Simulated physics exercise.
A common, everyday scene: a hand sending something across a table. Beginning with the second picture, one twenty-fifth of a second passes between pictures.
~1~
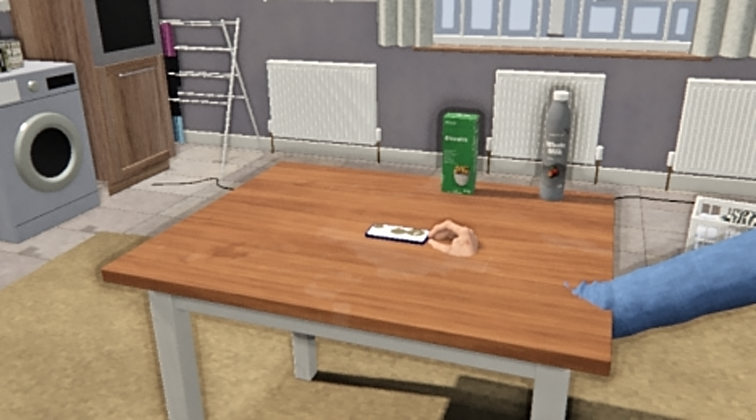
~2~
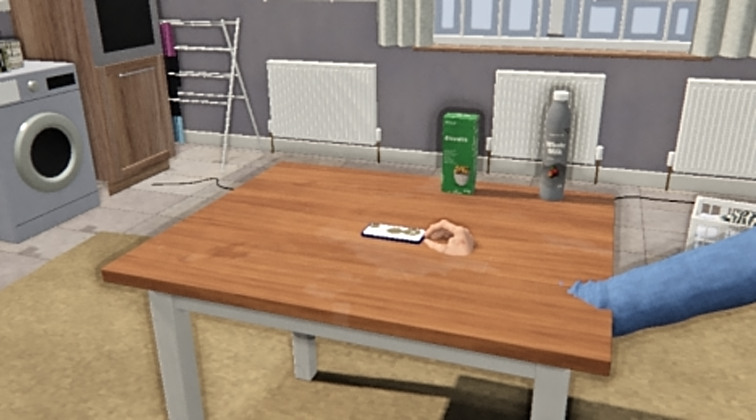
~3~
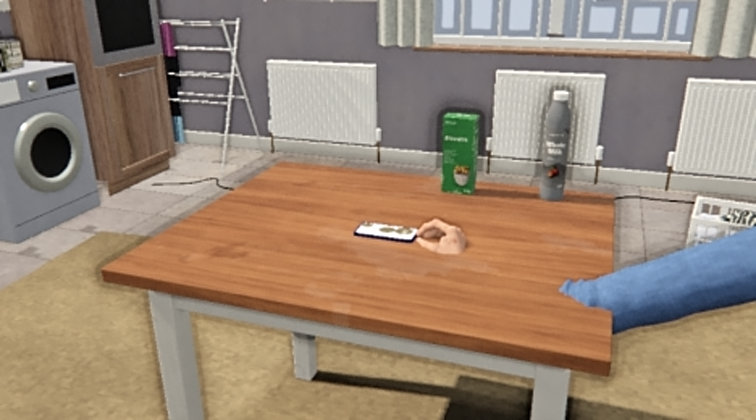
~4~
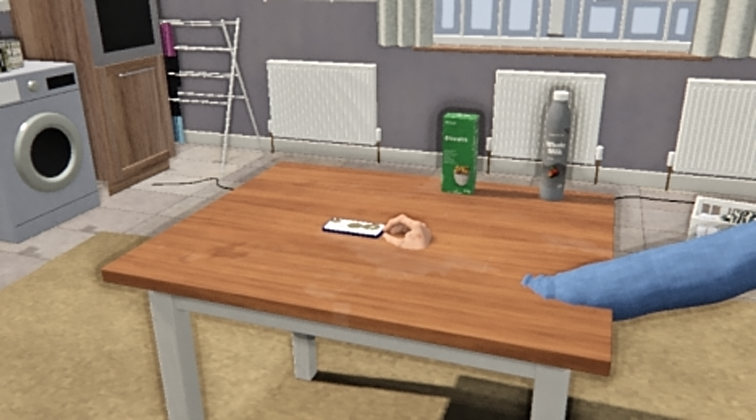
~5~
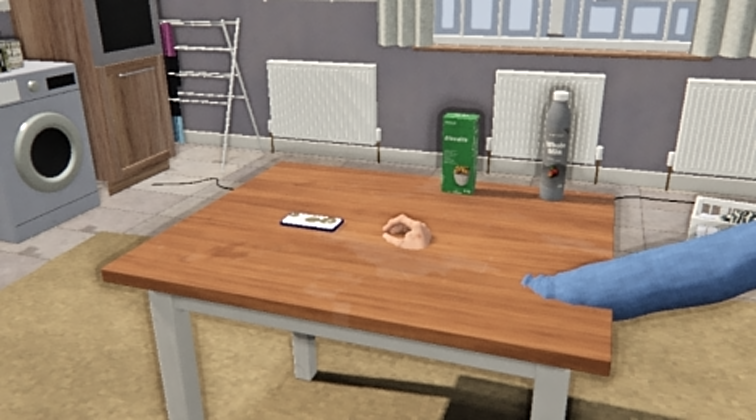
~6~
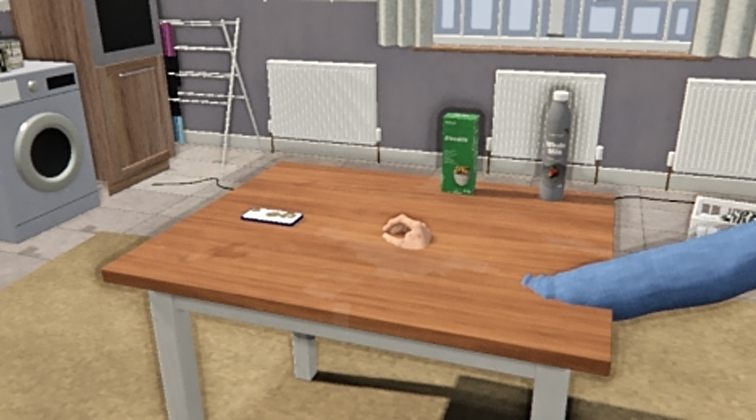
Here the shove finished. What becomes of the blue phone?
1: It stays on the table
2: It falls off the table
(2) It falls off the table.
Then, 0.10 s on from there, blue phone now off the table.
Then, 0.30 s on from there, things are still on the move.
Then, 0.50 s on from there, as before.
In the end, off the table, blue phone.
